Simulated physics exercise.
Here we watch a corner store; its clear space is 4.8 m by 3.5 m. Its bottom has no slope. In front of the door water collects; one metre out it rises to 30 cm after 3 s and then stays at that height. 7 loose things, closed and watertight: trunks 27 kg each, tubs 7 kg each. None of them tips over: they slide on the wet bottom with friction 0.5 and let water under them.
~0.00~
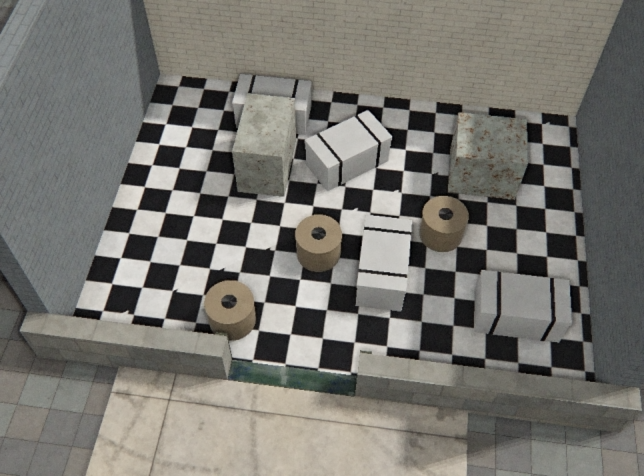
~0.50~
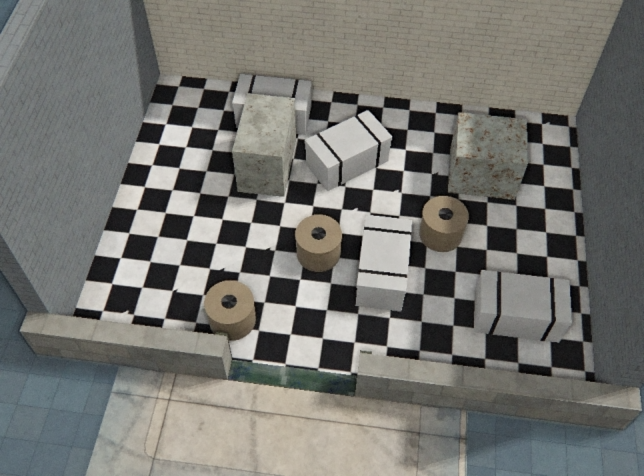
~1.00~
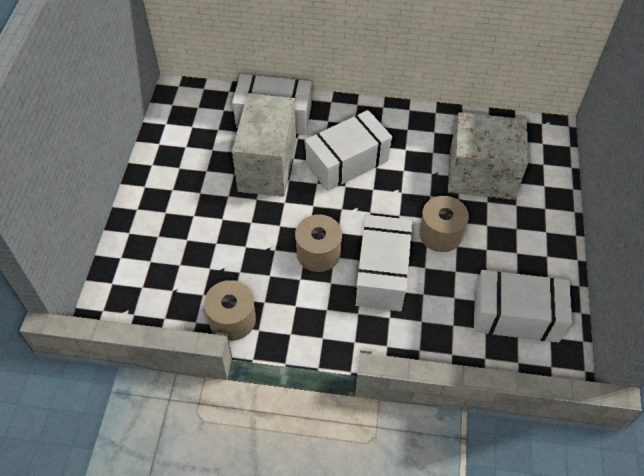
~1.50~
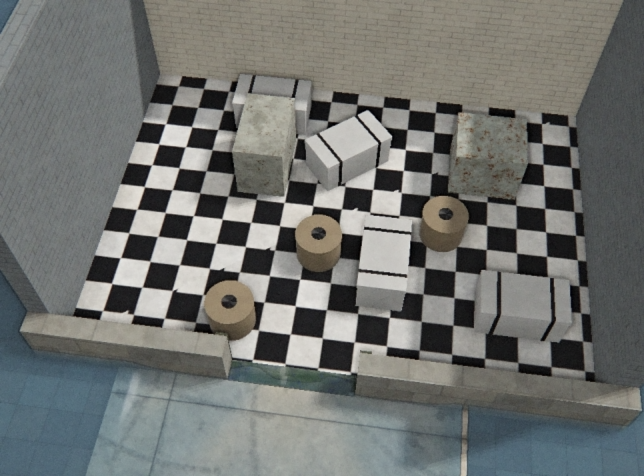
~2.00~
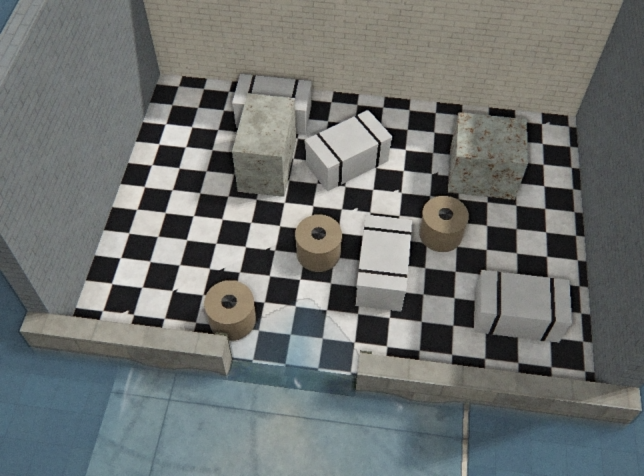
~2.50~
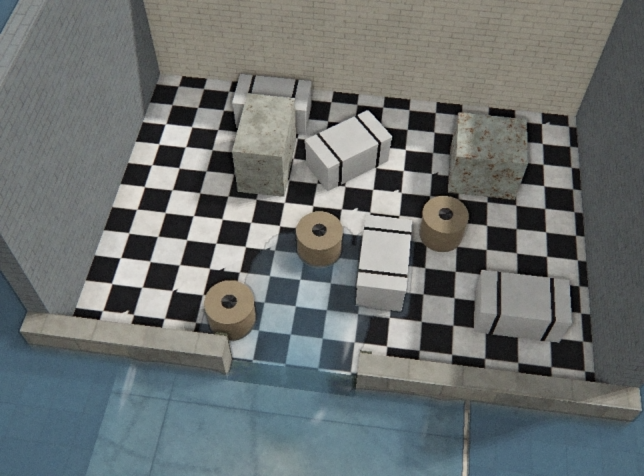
Water spreads over the grey paving outside a walled room with a black-and-white checkered floor, then covers the pale slab before the doorway. It passes through the gap and fans across the nearest tiles toward the tan tubs, while the strapped white trunks and stone blocks show no clear movement.
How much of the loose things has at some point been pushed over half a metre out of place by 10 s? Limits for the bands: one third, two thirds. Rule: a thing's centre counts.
Two thirds plus.
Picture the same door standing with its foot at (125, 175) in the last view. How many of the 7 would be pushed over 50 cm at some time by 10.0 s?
In that case the number is 6.
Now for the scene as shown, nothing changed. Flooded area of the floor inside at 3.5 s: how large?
Wet area: Approx. 5.5 m2.
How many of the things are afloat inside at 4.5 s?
At that point I count 1.
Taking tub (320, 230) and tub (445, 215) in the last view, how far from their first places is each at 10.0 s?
200 cm, 150 cm.
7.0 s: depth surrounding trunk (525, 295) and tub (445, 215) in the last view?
4 and 5 cm.
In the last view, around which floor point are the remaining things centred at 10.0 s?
The average lands around (384, 223).
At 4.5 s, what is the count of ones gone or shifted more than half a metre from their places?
By my tally, 3.
After 3.5 s 1 of 7 are over 50 cm from their spots; 1 afloat.
After 4.5 s 3 of 7 are over 50 cm from their spots; 1 afloat.
After 7.0 s 5 of 7 are over 50 cm from their spots; 4 afloat.
After 10.0 s 7 of 7 are over 50 cm from their spots, and 7 have been at some point; 7 afloat.
